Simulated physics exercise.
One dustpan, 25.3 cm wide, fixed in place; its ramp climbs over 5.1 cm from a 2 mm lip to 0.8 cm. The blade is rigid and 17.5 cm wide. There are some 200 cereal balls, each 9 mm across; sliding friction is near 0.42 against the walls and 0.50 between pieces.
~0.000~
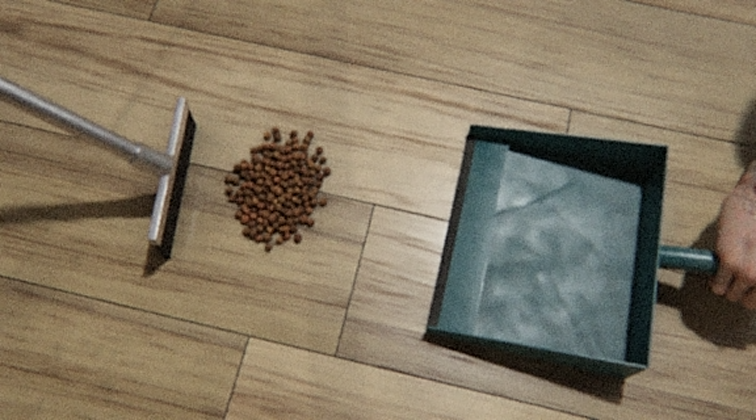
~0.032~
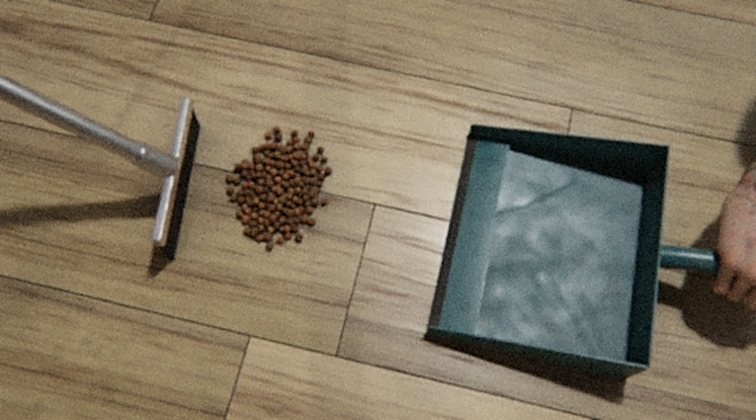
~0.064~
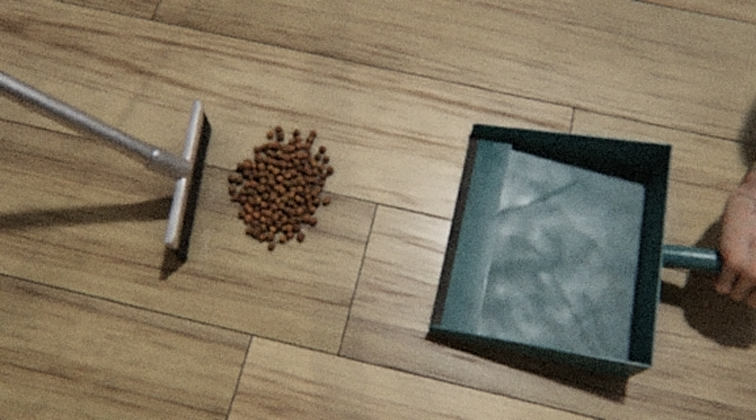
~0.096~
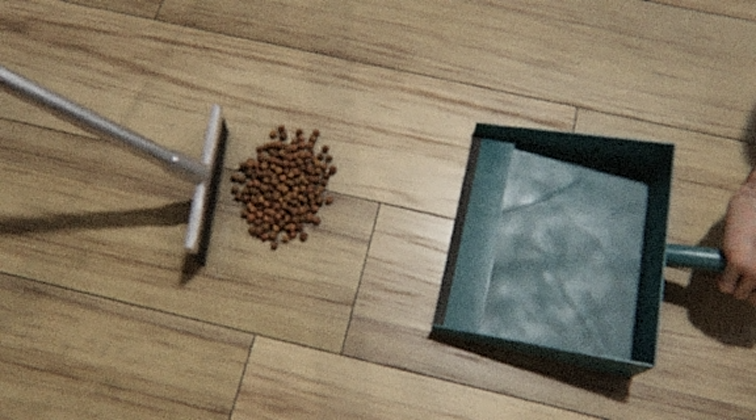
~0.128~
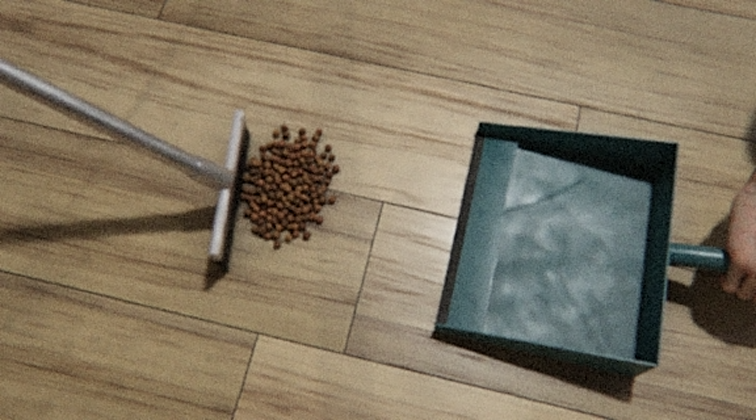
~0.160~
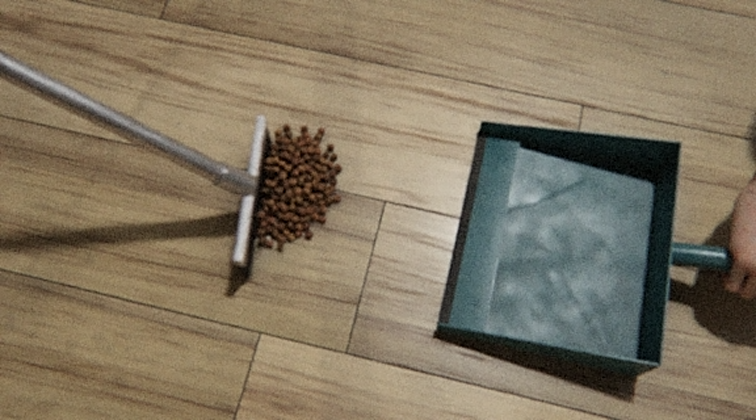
At first, a flat blade on a metal pole stands left of a loose pile of small brown balls on a wooden floor, while a hand holds a green dustpan at the right. The blade then slides right, meets the pile and presses its left side inward, bunching the balls together.
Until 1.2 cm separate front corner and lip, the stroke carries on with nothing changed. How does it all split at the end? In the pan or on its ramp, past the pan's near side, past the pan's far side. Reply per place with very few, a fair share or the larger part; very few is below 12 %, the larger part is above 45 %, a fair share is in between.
Pan: A fair share; near side: Very few; far side: Very few.
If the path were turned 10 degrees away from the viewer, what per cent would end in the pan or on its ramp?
I'd put it at close to 45 percent.
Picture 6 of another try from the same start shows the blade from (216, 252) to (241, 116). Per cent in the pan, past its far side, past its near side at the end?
That ends as pan 30, far 0, and near 0.
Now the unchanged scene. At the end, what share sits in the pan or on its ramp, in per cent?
Roughly 35 per cent.
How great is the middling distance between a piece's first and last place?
About 22 cm.
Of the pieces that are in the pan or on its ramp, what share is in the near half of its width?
70 per cent.
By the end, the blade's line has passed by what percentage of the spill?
Something like 20 per cent, roughly.
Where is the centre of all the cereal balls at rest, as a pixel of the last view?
Centre at rest: Approx. (455, 215) px.
After 0.30 s, middle of the blade 12 cm from the lip; 0 % over the lip, far side 0 %, near side 0 %.
After 0.40 s, middle of the blade 5 cm from the lip; 0 % over the lip, far side 0 %, near side 0 %.
After 0.63 s, middle of the blade 3 cm from the lip; 35 % over the lip, far side 0 %, near side 0 %.
By 1.0 s all is still; pan 35 %, near side 0 %, far side 0 %, in front of the lip or behind the blade 65 %.
